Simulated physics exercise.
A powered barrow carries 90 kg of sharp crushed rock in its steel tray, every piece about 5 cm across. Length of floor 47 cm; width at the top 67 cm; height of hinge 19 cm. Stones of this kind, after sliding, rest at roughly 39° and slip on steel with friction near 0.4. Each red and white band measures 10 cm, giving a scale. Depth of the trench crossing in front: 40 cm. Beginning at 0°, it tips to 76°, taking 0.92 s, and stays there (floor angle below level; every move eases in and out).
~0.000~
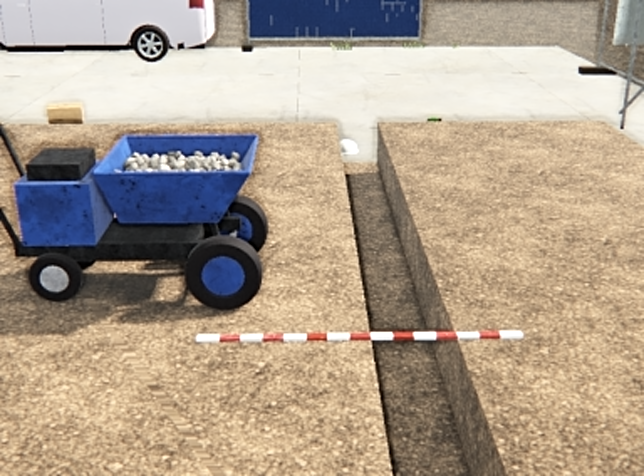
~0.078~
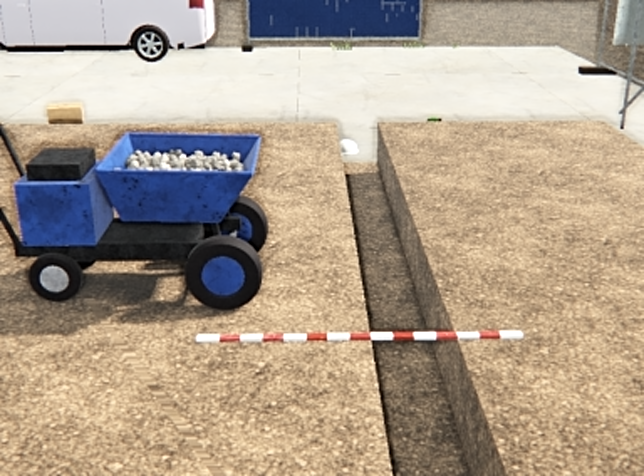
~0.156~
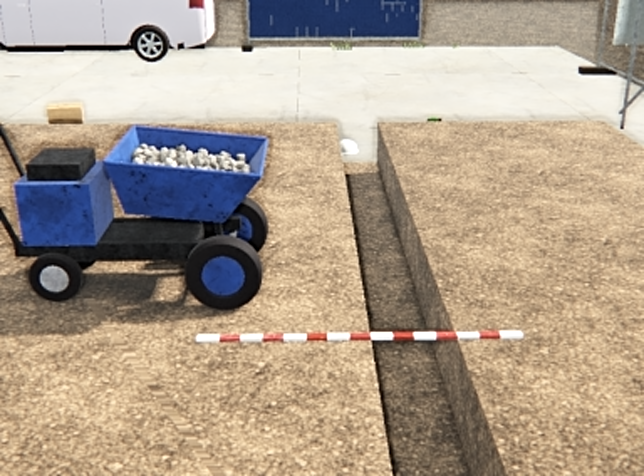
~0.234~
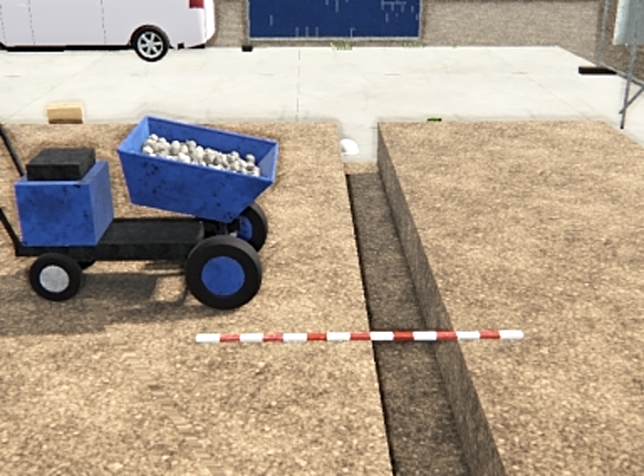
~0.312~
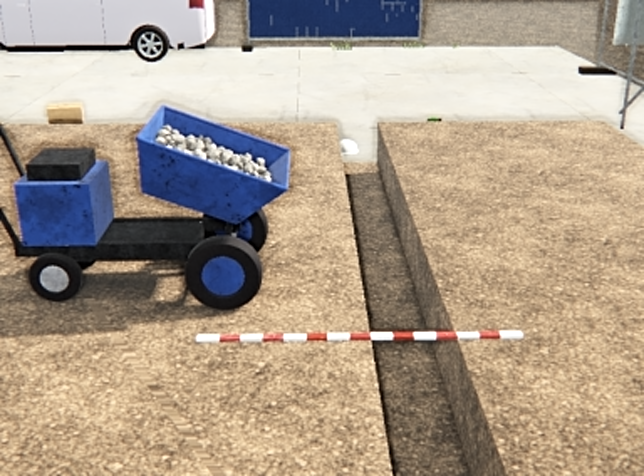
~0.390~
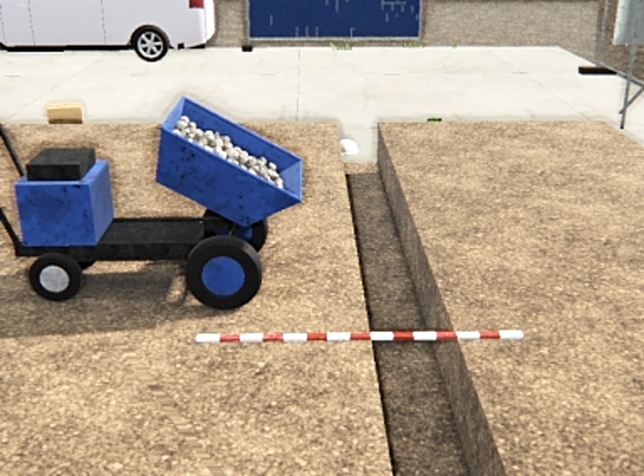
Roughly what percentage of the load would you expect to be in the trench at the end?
I'd expect around 64 per cent.
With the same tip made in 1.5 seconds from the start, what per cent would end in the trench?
That would give about 60 percent.
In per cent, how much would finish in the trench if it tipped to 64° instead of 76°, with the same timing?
I'd expect around 30 in a hundred.
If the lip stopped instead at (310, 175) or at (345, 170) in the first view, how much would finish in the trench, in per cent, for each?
The first start gives about 80 per cent, the second about 50.
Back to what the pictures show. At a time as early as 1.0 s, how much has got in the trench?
Approx. 20 % of the load.
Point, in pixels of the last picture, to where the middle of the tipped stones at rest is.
The stones end up centred near (387, 335).
After 0.7 s the floor is at 64°; 100 % in the tray; the foremost stones are at (326, 226).
After 1.0 s the floor is at 76°; 69 % in the tray, 10 % short of the trench, 21 % in the trench; the foremost stones are at (419, 347).
After 1.4 s the floor is at 76°; 37 % in the tray, 16 % short of the trench, 47 % in the trench; the foremost stones are at (430, 350).
After 3.3 s the floor is at 76°; 10 % in the tray, 26 % short of the trench, 64 % in the trench; the foremost stones are at (435, 355).
